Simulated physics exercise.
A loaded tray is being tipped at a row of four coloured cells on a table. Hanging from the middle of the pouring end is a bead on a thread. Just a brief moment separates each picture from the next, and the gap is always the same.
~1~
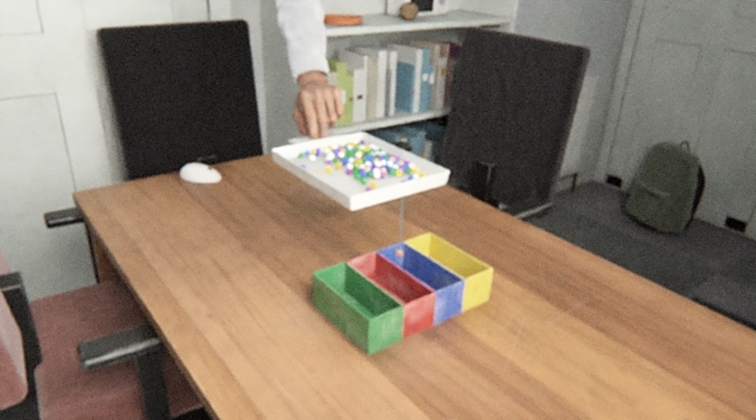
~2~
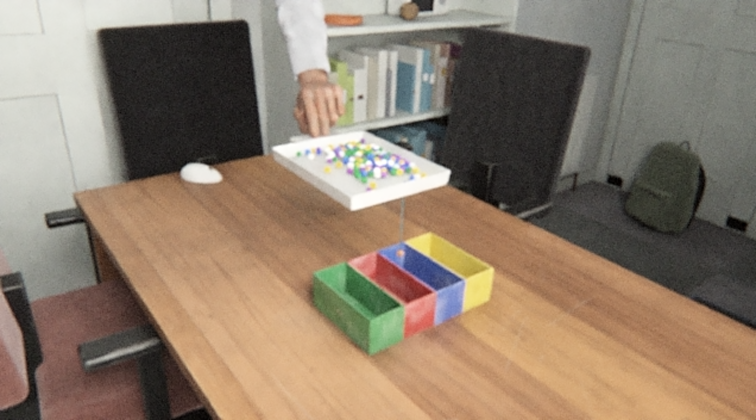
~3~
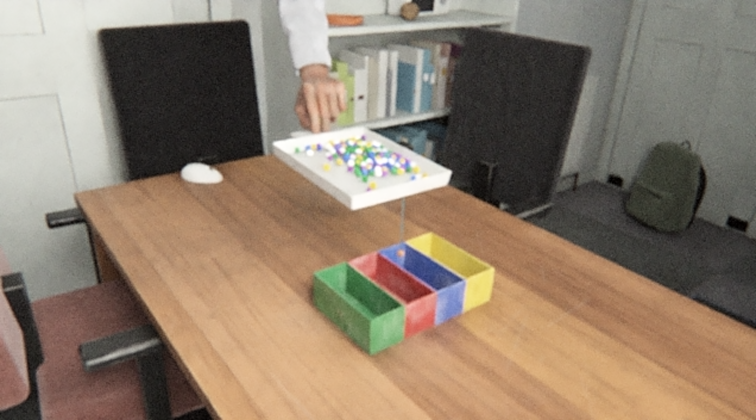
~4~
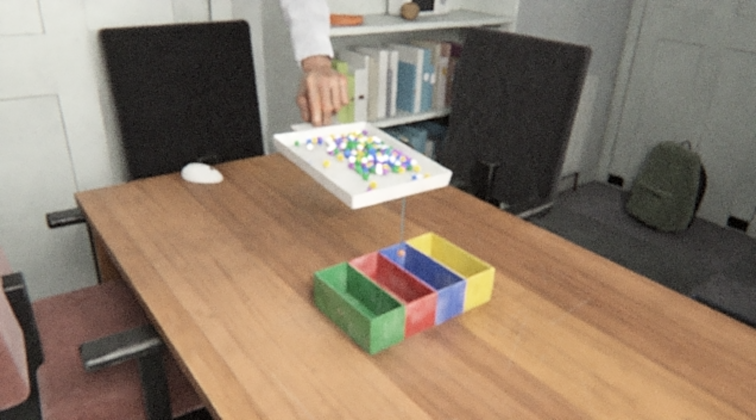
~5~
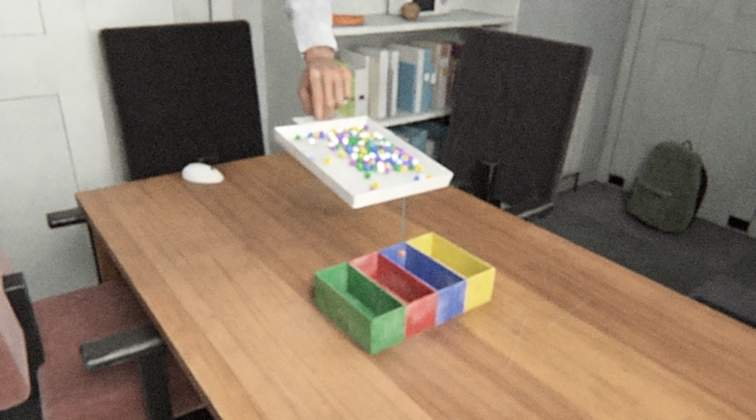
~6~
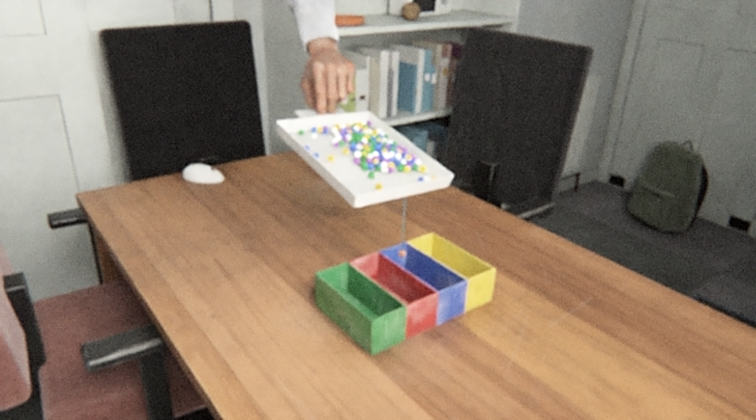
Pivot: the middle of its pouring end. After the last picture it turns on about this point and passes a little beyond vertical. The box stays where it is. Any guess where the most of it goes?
I'd say the yellow cell.
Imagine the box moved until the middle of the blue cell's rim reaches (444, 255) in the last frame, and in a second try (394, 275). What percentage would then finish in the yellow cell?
Around 10 and around 30 per cent, in that order.
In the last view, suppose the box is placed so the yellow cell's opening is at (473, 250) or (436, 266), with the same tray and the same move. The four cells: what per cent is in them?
It would be roughly 100 per cent in the first placement and roughly 50 per cent in the second.
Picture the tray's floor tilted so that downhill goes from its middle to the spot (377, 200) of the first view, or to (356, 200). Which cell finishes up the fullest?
Green, then green.
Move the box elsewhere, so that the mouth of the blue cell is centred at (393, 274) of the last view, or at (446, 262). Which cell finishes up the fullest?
First try: Yellow. Second try: Blue.
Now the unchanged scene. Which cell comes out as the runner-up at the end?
Second place goes to the cell in blue.
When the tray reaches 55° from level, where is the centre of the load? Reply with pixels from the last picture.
I'd mark it close to (417, 166).
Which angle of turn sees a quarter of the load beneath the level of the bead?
Roughly 90 degrees from level.
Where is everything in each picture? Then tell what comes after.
The first frame shows corners of the pouring end at (351, 196) and (446, 171), level; middle of the load at (363, 159), round plastic beads; bead on its thread at (399, 253); green cell at (386, 327); red cell at (419, 313); blue cell at (449, 299); yellow cell at (477, 287).
The second frame shows corners of the pouring end at (352, 196) and (447, 171), level; middle of the load at (370, 158).
The third frame shows corners of the pouring end at (353, 195) and (448, 171), tipped barely, lowest at the right corner; middle of the load at (370, 156), a small part on the move.
The fourth frame shows corners of the pouring end at (354, 195) and (449, 172), tipped a little, lowest at the right corner; middle of the load at (371, 152), a small part on the move.
The fifth frame shows corners of the pouring end at (355, 194) and (450, 173), tipped a little, lowest at the right corner; middle of the load at (374, 149), a small part on the move.
The sixth frame shows corners of the pouring end at (357, 194) and (451, 174), tipped a little, lowest at the right corner; middle of the load at (371, 148), most on the move; green cell at (389, 327); red cell at (422, 313); blue cell at (452, 299); yellow cell at (480, 287).
Soon, tray tipped steeply; all on the tray.
A while on, tray tipped right over; about a third on the tray; about a quarter in the yellow cell; a small part in the blue cell; about a quarter falling or outside the box.
Towards the end, tray tipped past a quarter turn; about two thirds in the yellow cell; about a quarter in the blue cell; a stray few in the red cell; a small part falling or outside the box.
Finally, tray tipped past a quarter turn; about two thirds in the yellow cell; about a quarter in the blue cell; a stray few in the red cell; none in the green cell; a small part outside the box.
